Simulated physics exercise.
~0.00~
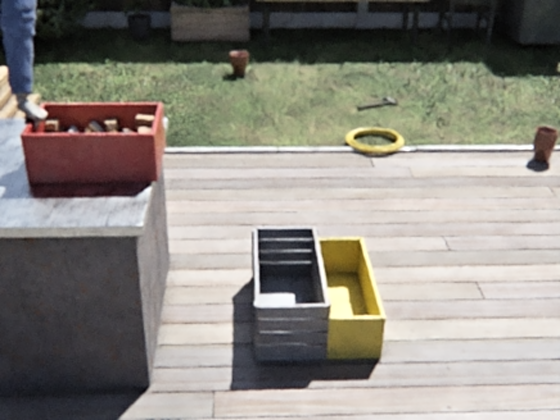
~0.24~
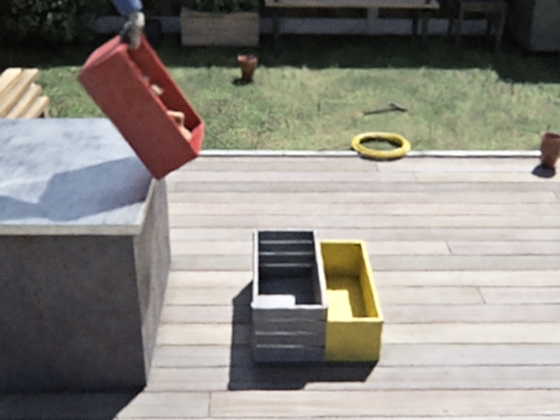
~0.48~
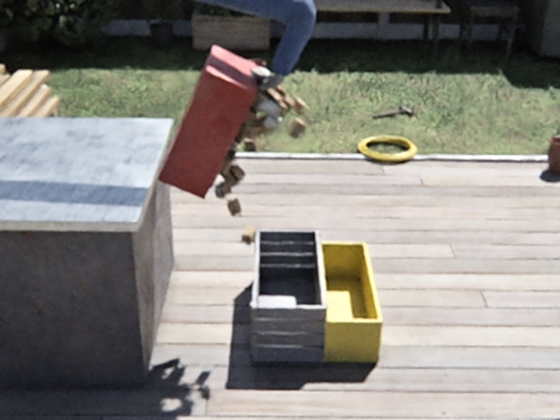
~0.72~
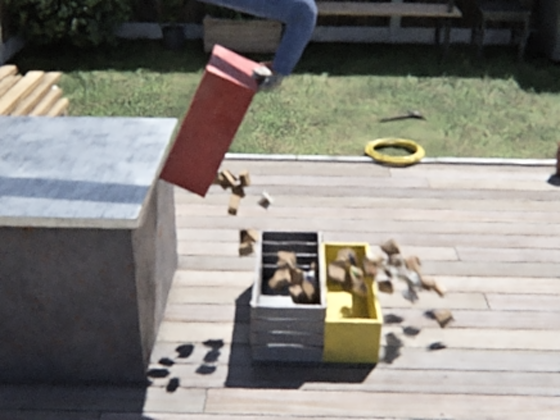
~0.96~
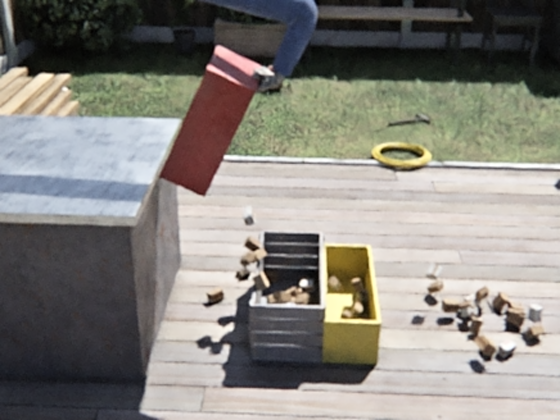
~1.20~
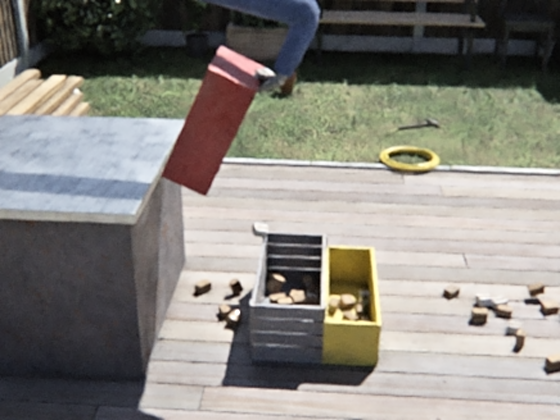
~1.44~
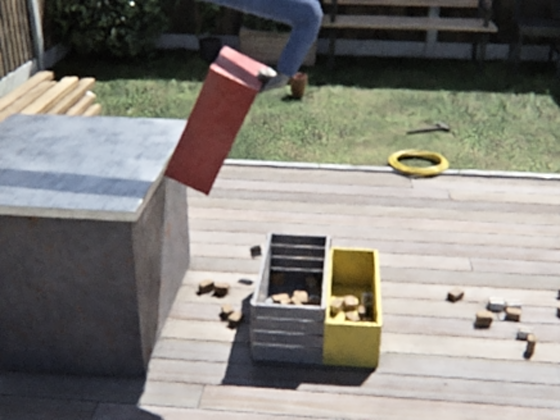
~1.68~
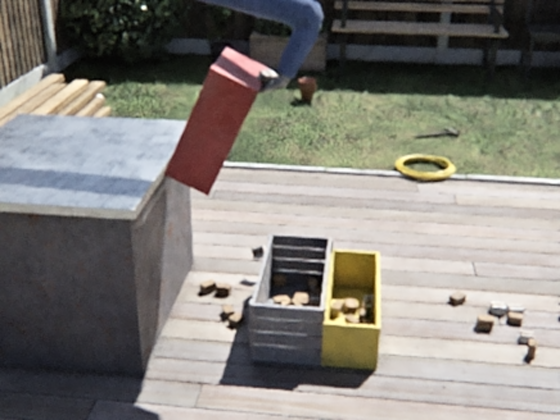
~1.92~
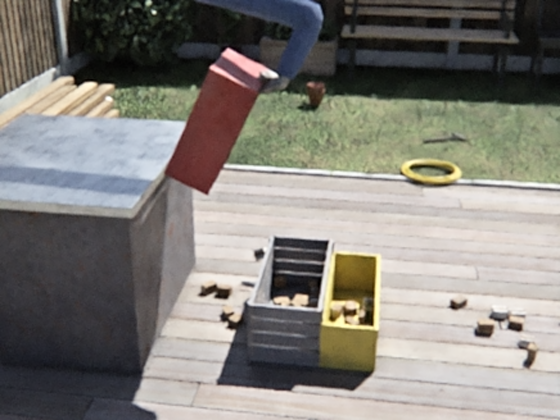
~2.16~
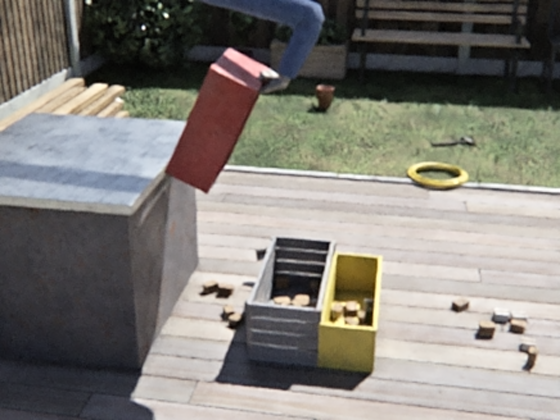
Red crate tipping over a bench edge by a blue-sleeved arm, spilling small blocks into grey and yellow boxes and across decking.
